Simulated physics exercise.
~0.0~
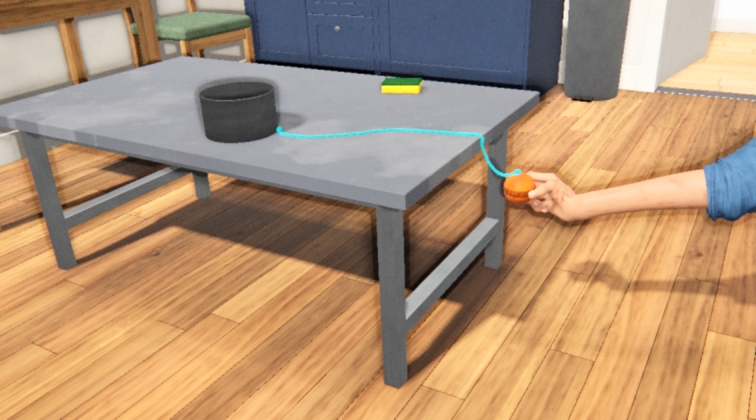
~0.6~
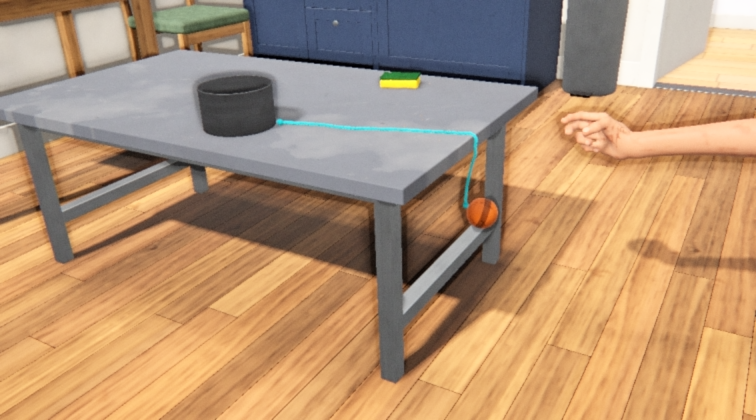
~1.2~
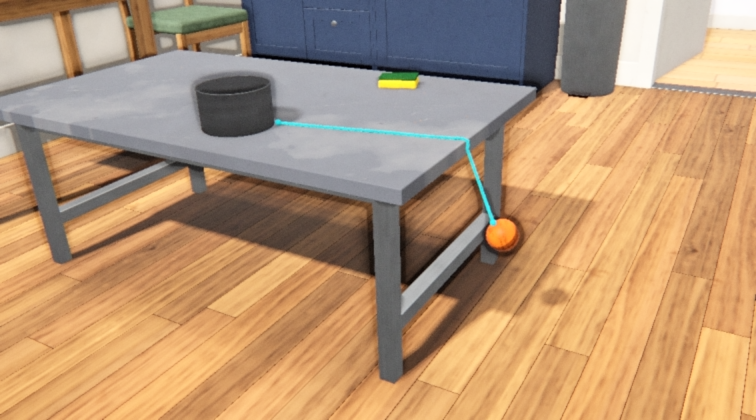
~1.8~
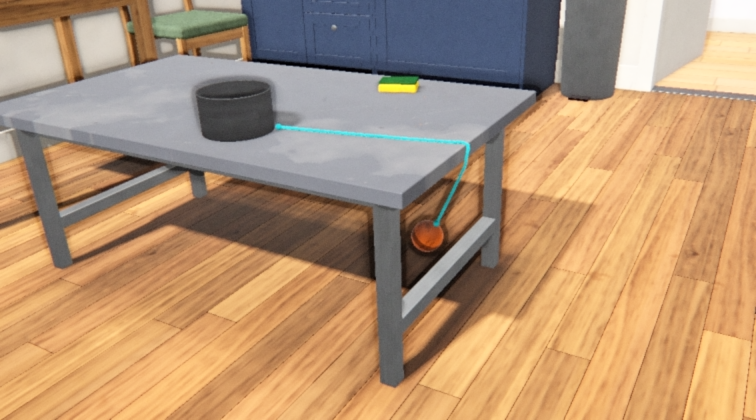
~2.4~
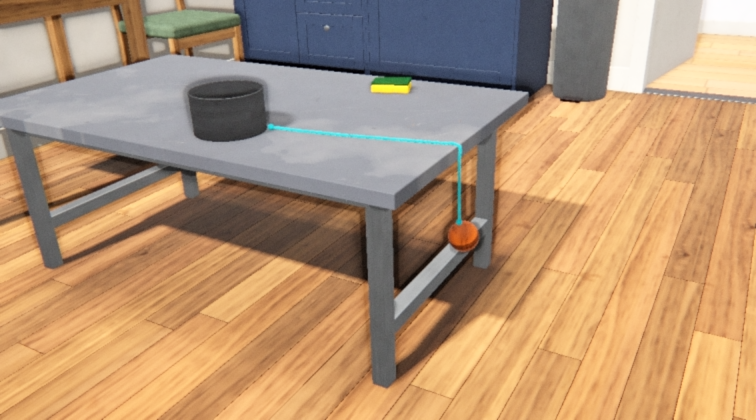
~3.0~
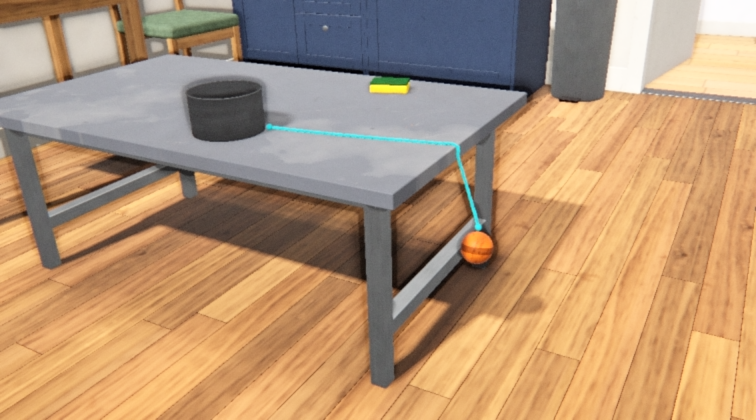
In a room with a wooden floor, a hand releases an orange ball tied by a string to a dark pot on a gray table and draws back; the ball drops slightly and swings beside the table, still dangling at the end, while the pot and sponge stay in place.
